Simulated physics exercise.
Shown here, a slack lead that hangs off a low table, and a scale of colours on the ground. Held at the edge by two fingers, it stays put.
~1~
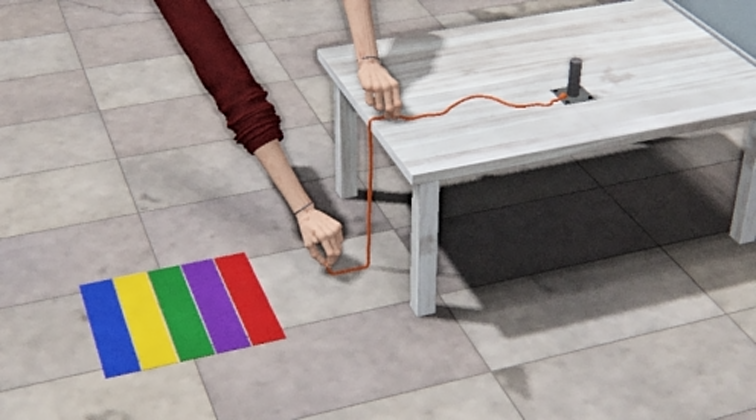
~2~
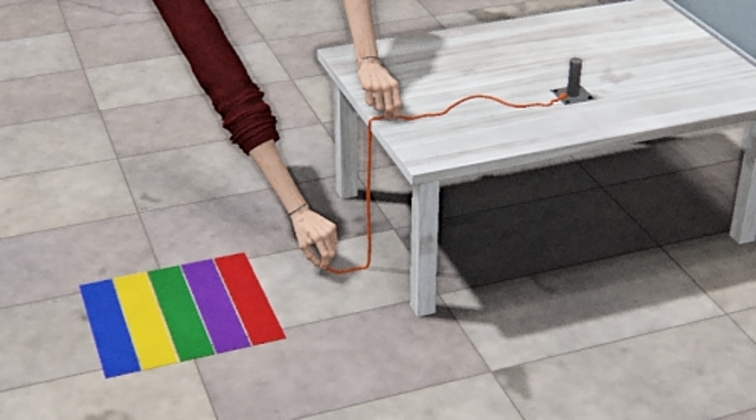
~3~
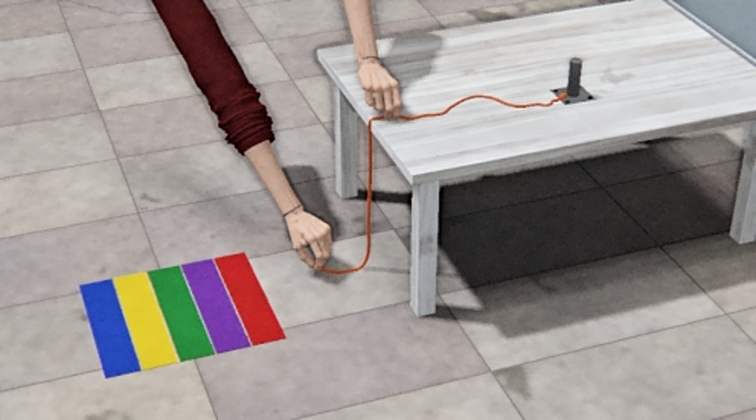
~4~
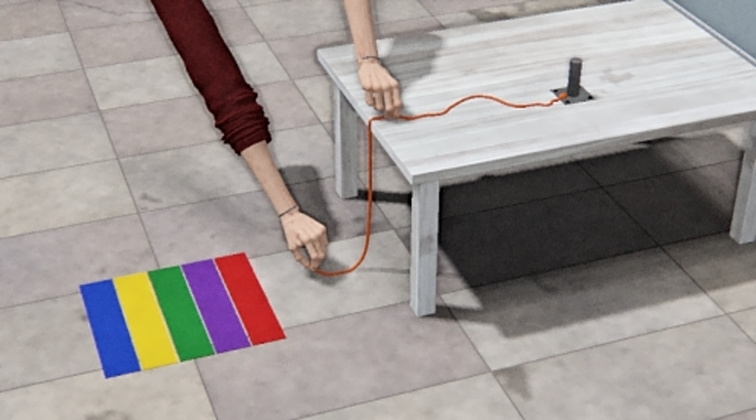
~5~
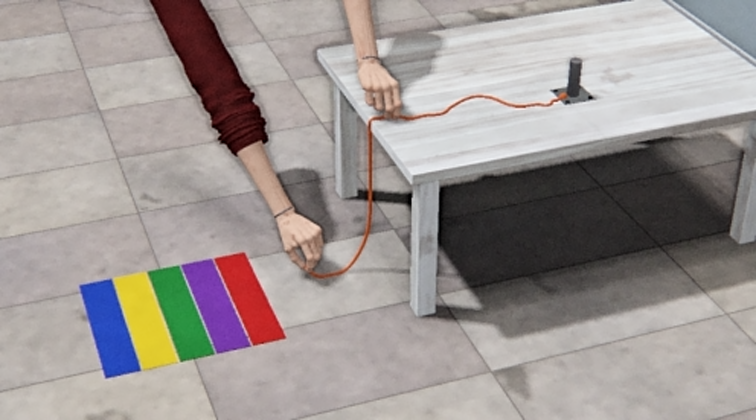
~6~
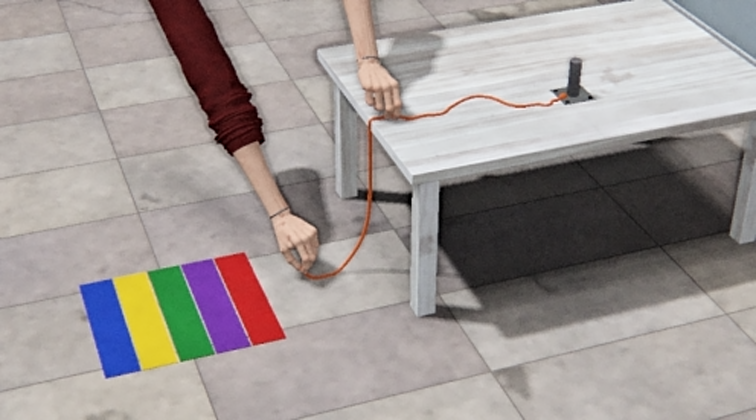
Hand slowly drawing the end of an orange cord slightly left near coloured stripes, another hand pinning it at a table edge.
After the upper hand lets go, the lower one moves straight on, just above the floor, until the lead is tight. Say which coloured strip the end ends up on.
It ends up on the green strip.
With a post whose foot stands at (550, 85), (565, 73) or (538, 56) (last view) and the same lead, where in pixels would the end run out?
(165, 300), (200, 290) and (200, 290).
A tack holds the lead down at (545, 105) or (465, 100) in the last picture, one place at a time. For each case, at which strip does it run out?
First try green, second try purple.
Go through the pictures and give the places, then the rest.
In the first picture, end (326, 264); red (262, 325); purple (227, 333); green (191, 341); yellow (155, 348); blue (118, 357).
In the second picture, end (321, 265); lead through (544, 106) (477, 97) (427, 115) (370, 136) (369, 200) (369, 256).
In the third picture, end (315, 266).
In the fourth picture, end (311, 267); lead through (544, 106) (477, 97) (427, 115) (370, 136) (370, 200) (363, 256).
In the fifth picture, end (306, 268).
In the sixth picture, end (302, 269); lead through (544, 106) (477, 97) (427, 115) (370, 136) (370, 200) (352, 255).
A little later, end near (245, 281); over red.
Next, end near (203, 289); over purple.
When it is tight, end near (178, 294); over green. It halts on the green strip.
